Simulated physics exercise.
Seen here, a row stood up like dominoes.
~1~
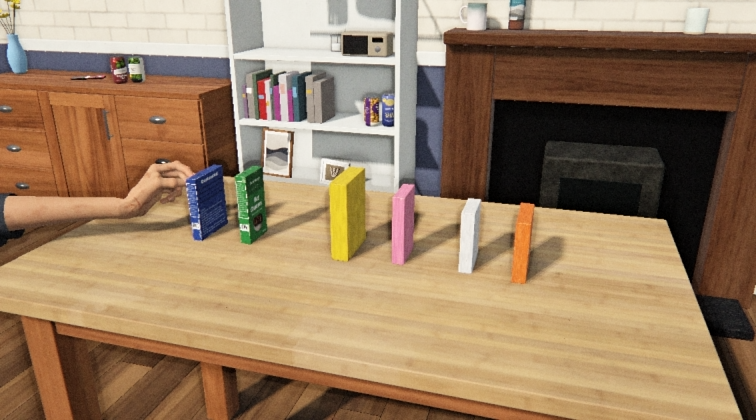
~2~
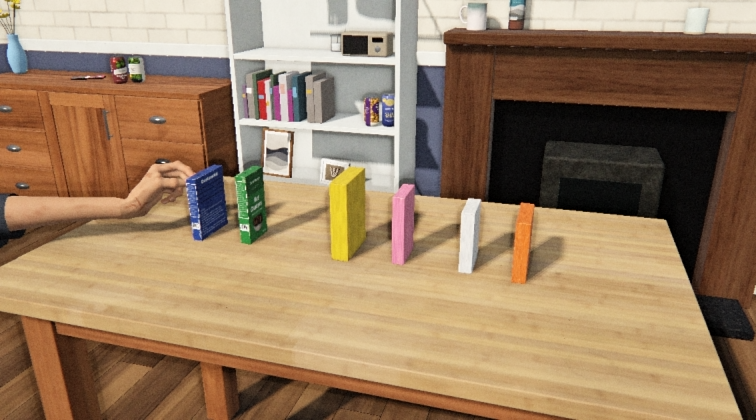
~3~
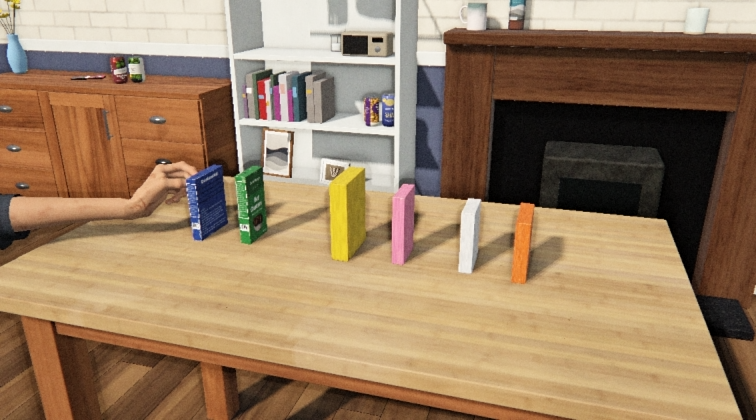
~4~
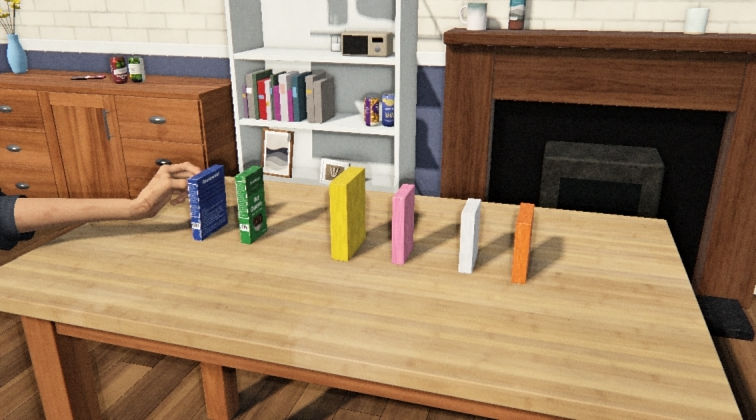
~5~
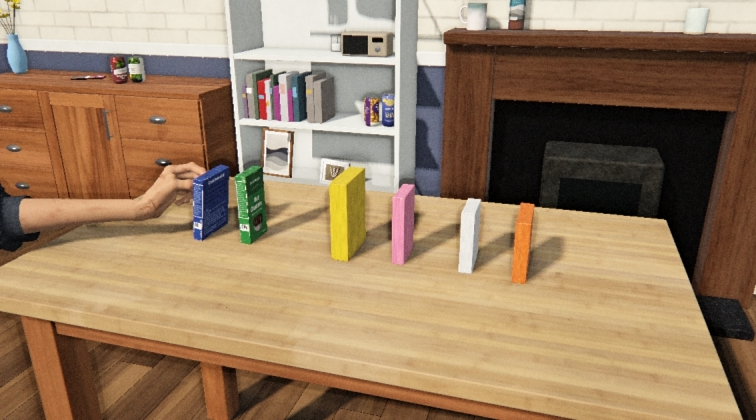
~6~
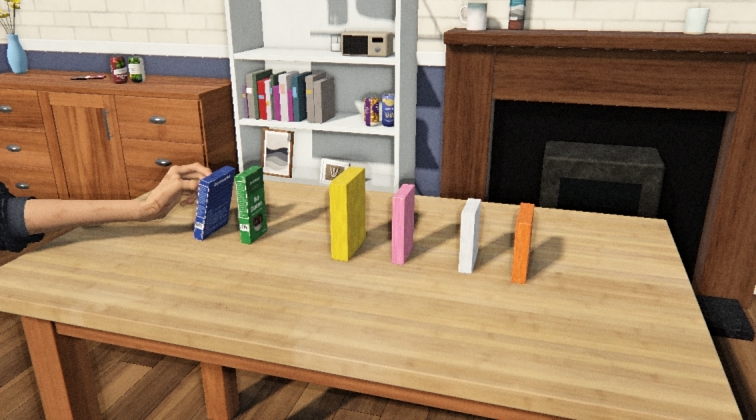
At the start, a hand reaches in from the left behind a blue packet, the first in a spaced row with green, yellow, pink, white and orange pieces standing on a wooden table. The hand then pushes the blue packet, tilting it slightly rightward toward the green one, while the others stay still.
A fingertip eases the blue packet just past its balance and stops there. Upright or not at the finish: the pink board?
The pink board stays upright.
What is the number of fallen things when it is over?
In all, 2.
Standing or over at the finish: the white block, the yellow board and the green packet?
The white block stays upright; the yellow board stays upright; the green packet topples.
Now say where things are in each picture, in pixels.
In the first picture, pink board (403, 224); green packet (252, 205).
In the second picture, white block (470, 236); green packet (252, 205).
In the third picture, yellow board (349, 213); white block (470, 236).
In the fourth picture, blue packet 2° over; green packet (252, 205); yellow board (349, 213).
In the fifth picture, blue packet 8° over; white block (470, 236); green packet (252, 205).
In the sixth picture, blue packet 14° over; pink board (403, 224); yellow board (349, 213).
Then, 0.30 s later than the last frame, blue packet 55° over; green packet tilted by 23°.
Then, 0.50 s later than the last frame, blue packet 79° over; green packet on its side.
Then, 0.90 s later than the last frame, pink board resting near (403, 224).
When it is over, lying over on the table, green packet; the other 3 as before. End places, in pixels of the last picture, pink board near (403, 224).
